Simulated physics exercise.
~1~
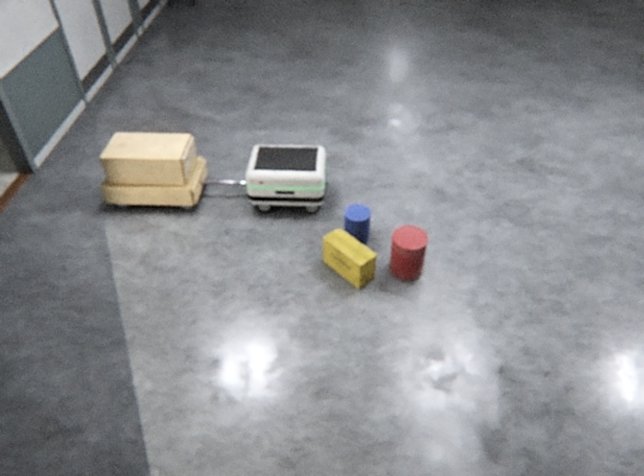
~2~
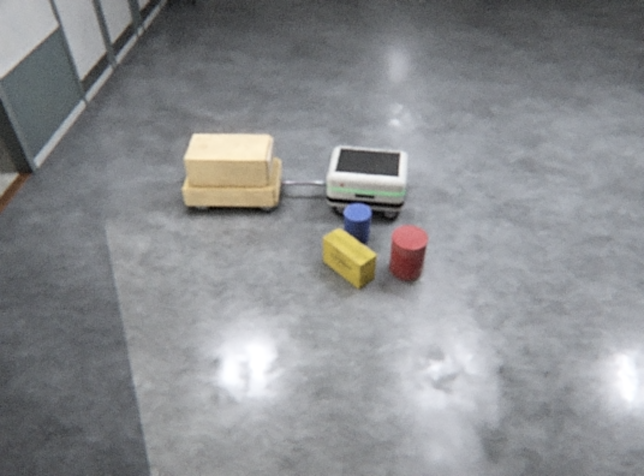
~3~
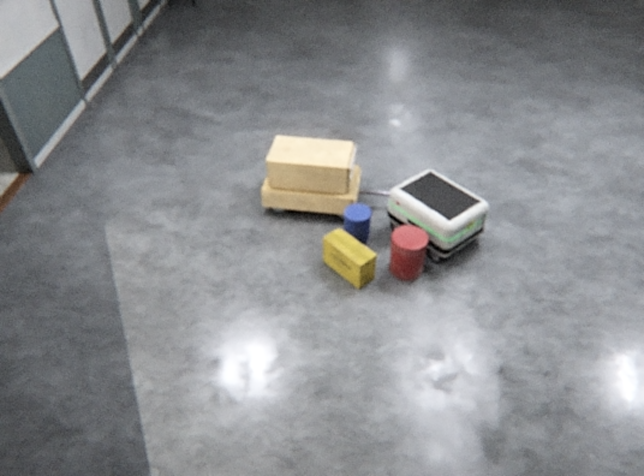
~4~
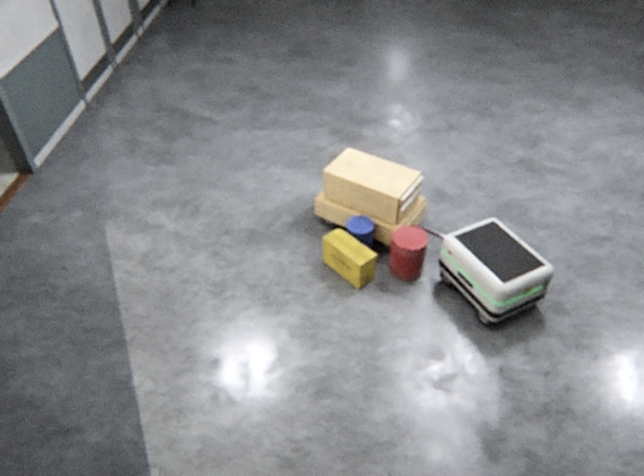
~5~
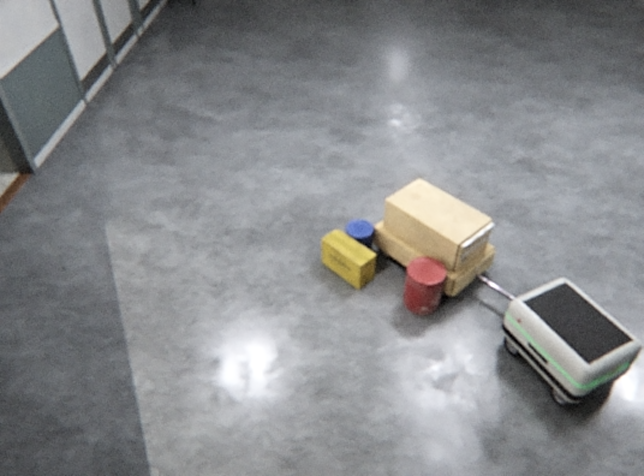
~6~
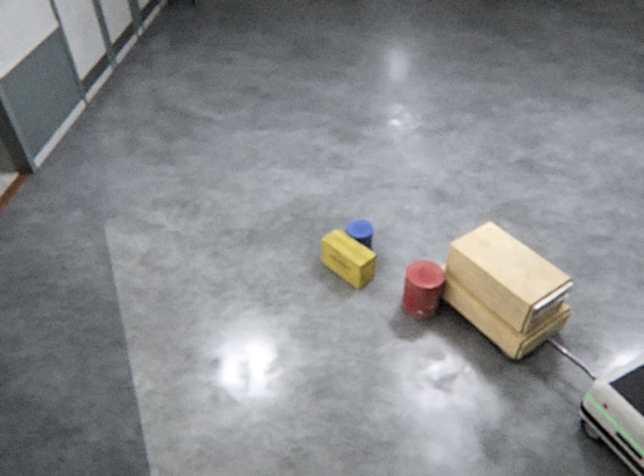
A robot tug pulls a cart right, then down, nudging the blue and red pails.
